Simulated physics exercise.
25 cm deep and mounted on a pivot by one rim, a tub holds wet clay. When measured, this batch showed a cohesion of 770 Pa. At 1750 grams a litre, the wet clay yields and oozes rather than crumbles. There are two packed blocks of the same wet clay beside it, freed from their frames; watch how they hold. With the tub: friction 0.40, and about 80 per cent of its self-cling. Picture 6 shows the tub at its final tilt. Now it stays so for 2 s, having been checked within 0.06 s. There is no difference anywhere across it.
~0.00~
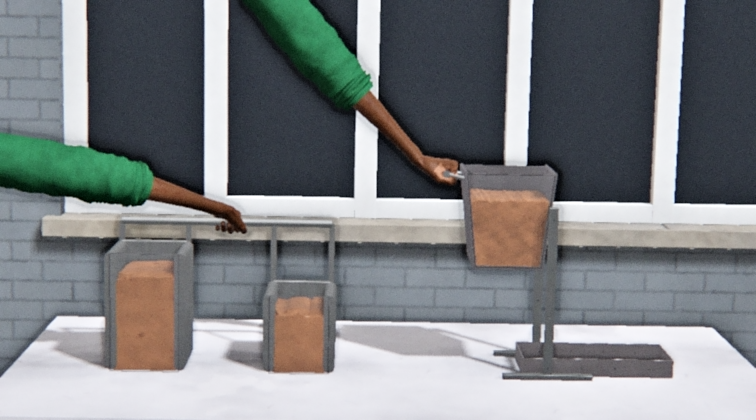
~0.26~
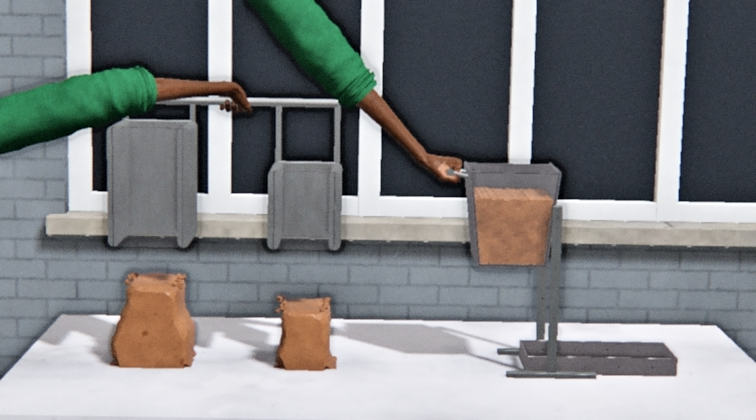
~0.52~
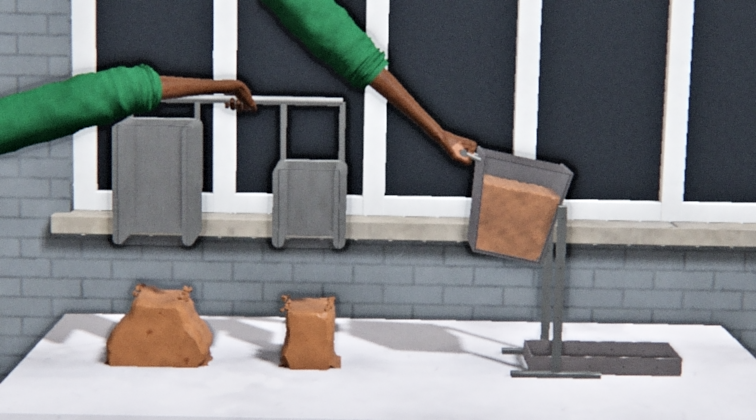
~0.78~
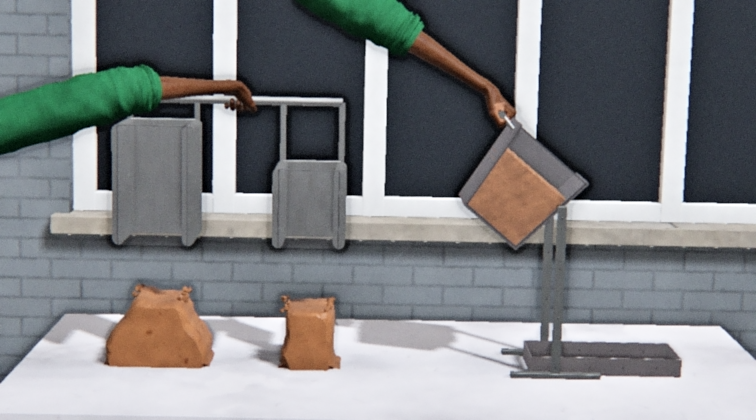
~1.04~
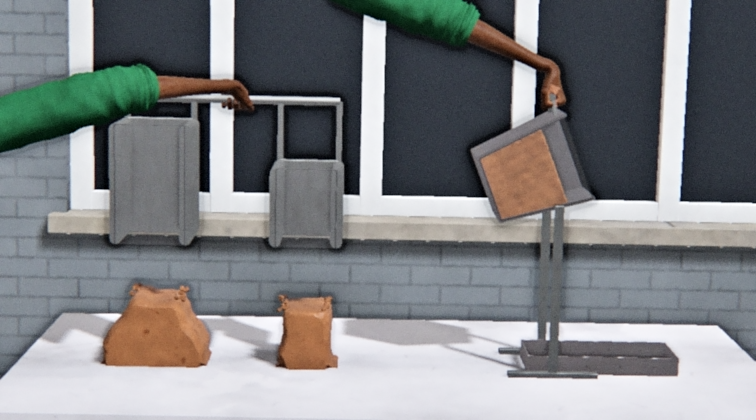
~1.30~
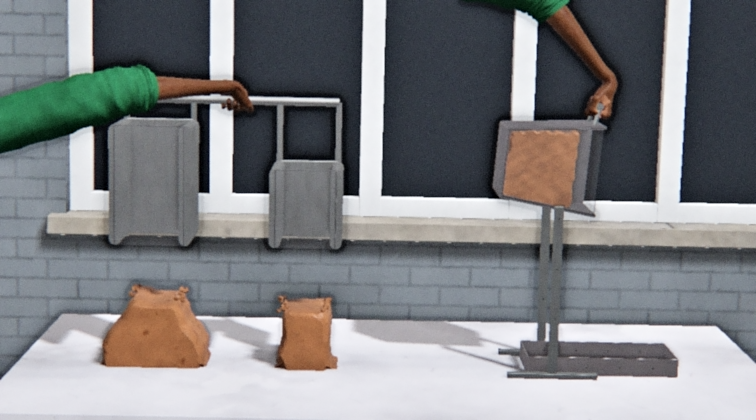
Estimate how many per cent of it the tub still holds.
The tub still holds some 99 per cent.
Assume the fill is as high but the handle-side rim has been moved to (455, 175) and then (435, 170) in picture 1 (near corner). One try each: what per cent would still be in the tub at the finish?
First try 45 per cent, second try 45 per cent.
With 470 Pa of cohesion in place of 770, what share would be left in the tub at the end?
In that case close to 60 in a hundred.
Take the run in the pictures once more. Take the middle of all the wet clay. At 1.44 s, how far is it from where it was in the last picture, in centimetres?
2 cm.
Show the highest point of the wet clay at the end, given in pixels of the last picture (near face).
Close to pixel (549, 147).
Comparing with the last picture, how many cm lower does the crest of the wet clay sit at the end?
Roughly 4 cm.
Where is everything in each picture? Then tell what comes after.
Handle-side rim at (469, 173), tilt 0 degrees; top of the wet clay at (529, 200); blocks stand 26 cm, 17 cm (left to right), in the first picture.
Handle-side rim at (473, 171), tilt 0 degrees; top of the wet clay at (532, 198); blocks stand 22 cm, 17 cm (left to right), in the second picture.
Handle-side rim at (486, 156), tilt 11 degrees; top of the wet clay at (490, 184); blocks stand 18 cm, 17 cm (left to right), in the third picture.
Handle-side rim at (522, 127), tilt 40 degrees; top of the wet clay at (510, 152); blocks stand 18 cm, 17 cm (left to right), in the fourth picture.
Handle-side rim at (566, 117), tilt 69 degrees; top of the wet clay at (542, 132); blocks stand 18 cm, 17 cm (left to right), in the fifth picture.
Handle-side rim at (605, 130), tilt 94 degrees; top of the wet clay at (573, 133); blocks stand 18 cm, 17 cm (left to right), in the sixth picture.
After 1.44 s, the tub is at 94 degrees and holds 100 %.
After 1.61 s, the tub is at 94 degrees and holds 100 %.
After 1.78 s, the tub is at 94 degrees and holds 100 %.
After 1.95 s, the tub is at 94 degrees and holds 99 %.
After 3.30 s, at the end, the tub is at 94 degrees and holds 99 %.
